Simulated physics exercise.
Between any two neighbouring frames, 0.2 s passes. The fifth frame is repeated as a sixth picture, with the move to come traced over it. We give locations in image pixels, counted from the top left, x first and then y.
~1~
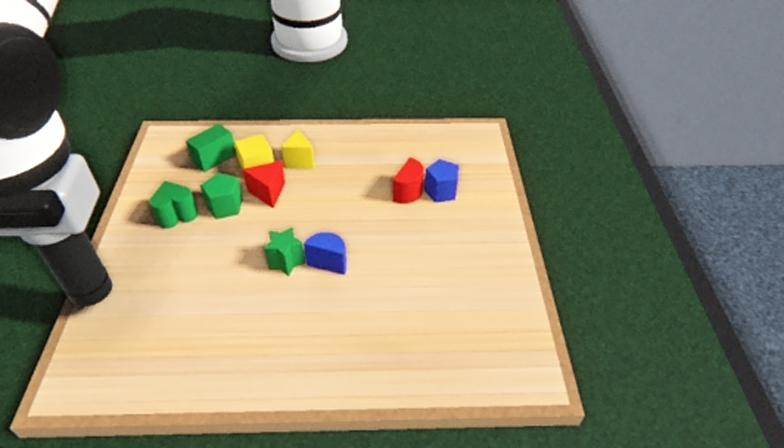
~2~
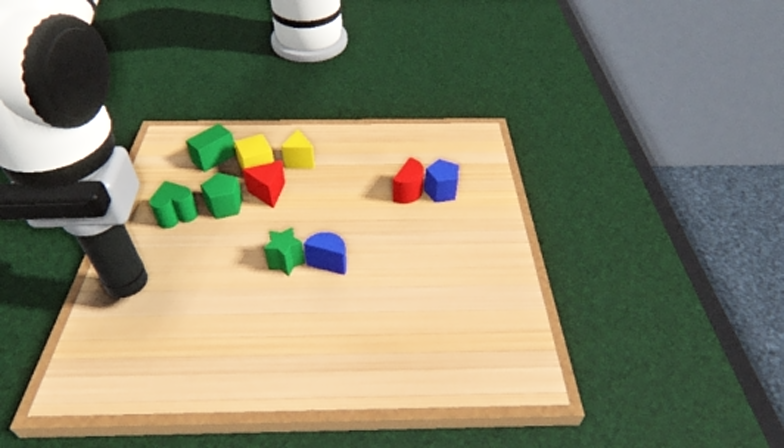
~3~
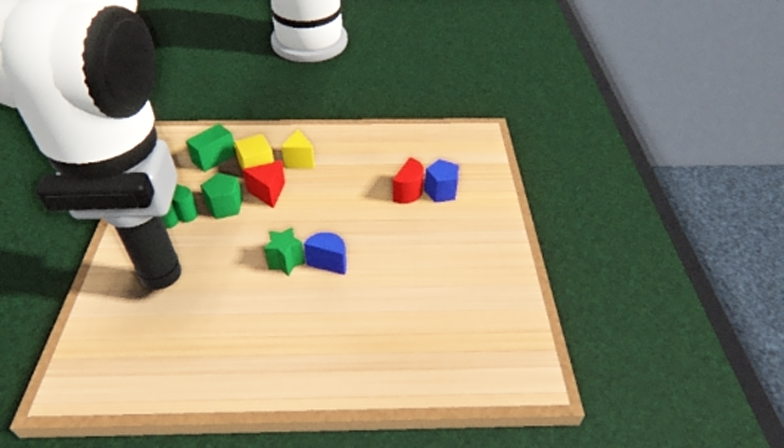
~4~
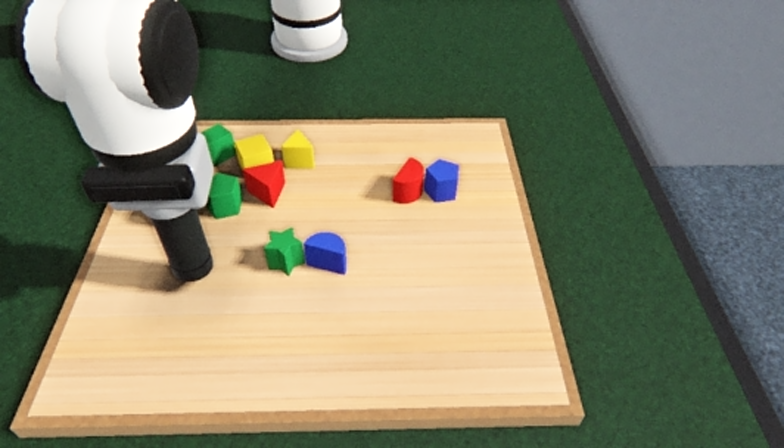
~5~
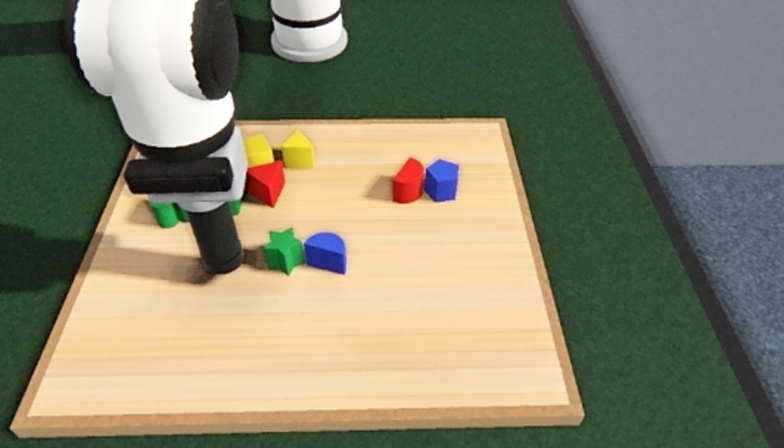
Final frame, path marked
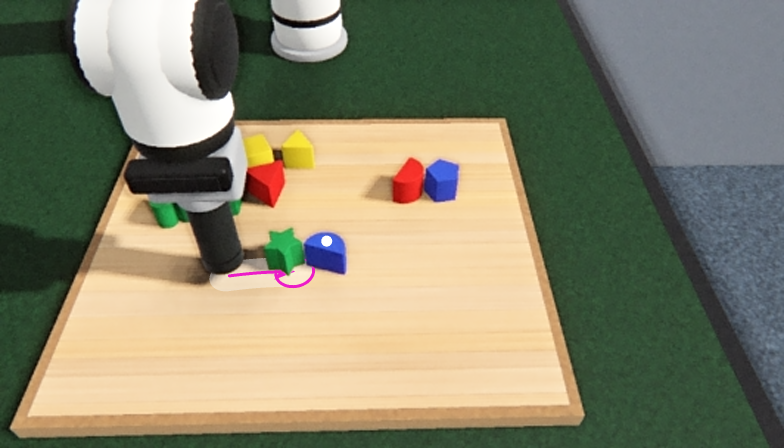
A white and black robot arm holding a dark bar reaches in from the left over a pale wooden board on a green surface, seen from above at an angle. Green, yellow and red blocks cluster at upper left, a red and a blue block sit at right, and a green star touches a blue half-round near the middle. The arm slides the bar steadily rightward and slightly up, close to the star, while the blocks and view stay still.
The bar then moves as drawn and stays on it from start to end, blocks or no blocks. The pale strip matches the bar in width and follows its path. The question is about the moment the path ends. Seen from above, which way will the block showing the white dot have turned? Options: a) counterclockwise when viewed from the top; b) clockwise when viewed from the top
b
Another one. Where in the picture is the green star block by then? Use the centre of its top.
Located at (311, 230).
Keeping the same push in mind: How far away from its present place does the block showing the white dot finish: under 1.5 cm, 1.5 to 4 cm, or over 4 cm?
Distance: Between 1.5 and 4 cm.
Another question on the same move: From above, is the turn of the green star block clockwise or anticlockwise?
From the top: Counterclockwise.
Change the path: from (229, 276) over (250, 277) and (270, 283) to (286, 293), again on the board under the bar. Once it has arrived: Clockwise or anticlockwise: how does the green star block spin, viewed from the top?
My answer: Anticlockwise.
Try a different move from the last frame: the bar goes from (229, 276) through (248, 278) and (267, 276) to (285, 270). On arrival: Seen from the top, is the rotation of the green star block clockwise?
In short: No.
The drawn path runs from (229, 276) by way of (262, 273) to (295, 272); the dot is on the blue half-round block.
The first path, step by step. Halfway along, bar (259, 258); green star block (291, 238), turned 25° anticlockwise.
At the end, bar (292, 257); green star block (311, 230), turned 60° anticlockwise; blue half-round block (342, 234), turned 45° clockwise.
